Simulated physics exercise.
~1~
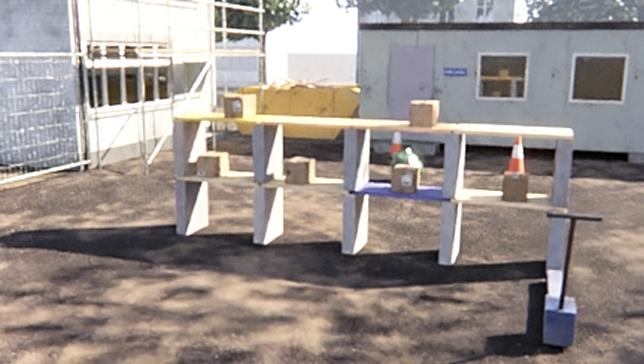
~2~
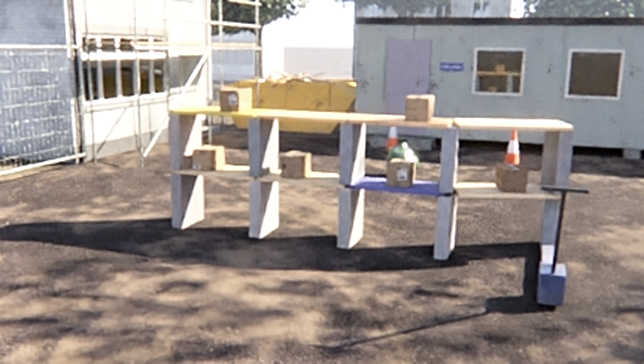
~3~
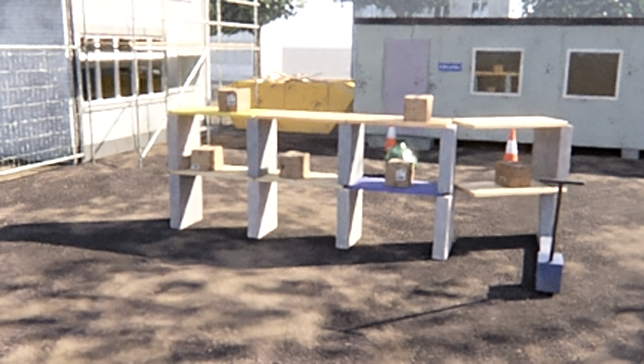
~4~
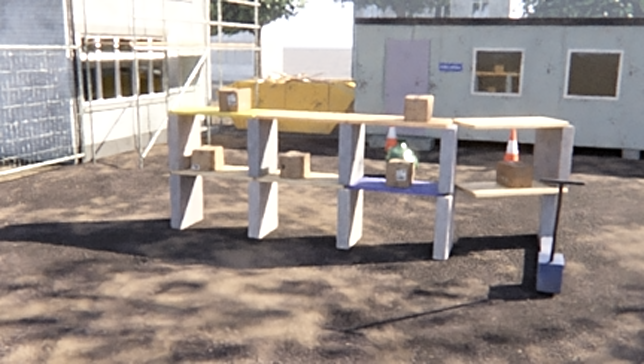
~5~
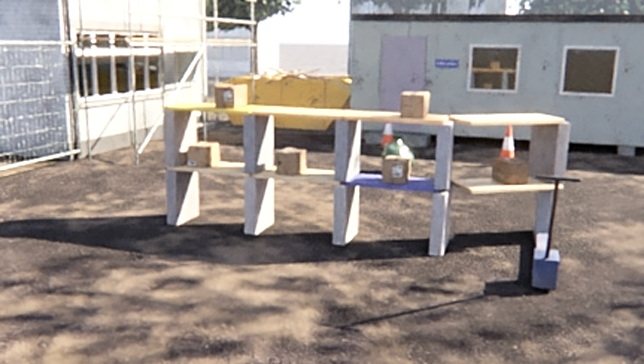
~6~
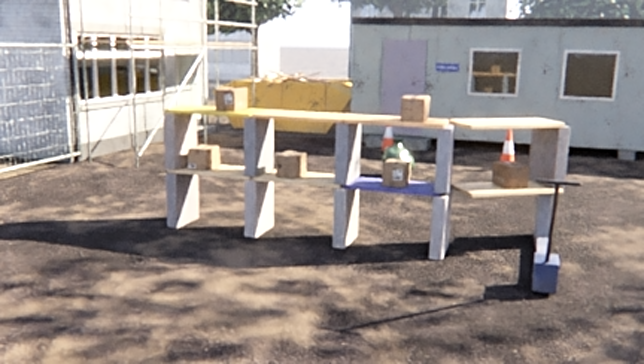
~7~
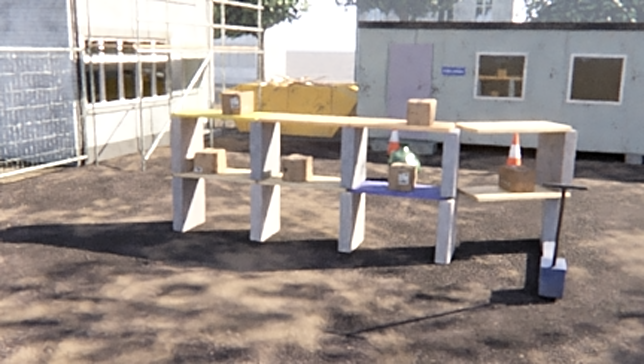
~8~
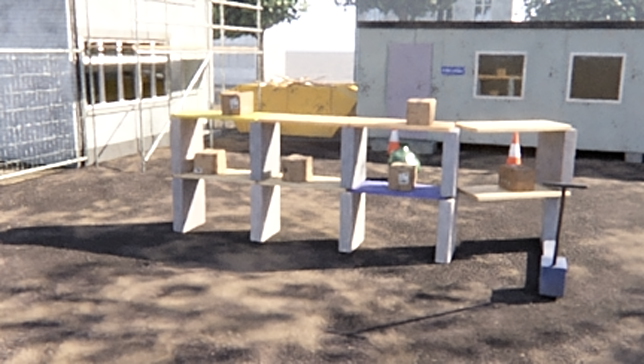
On a building site, a blue jack pushes into a plank shelf's right end, which shifts but stands.
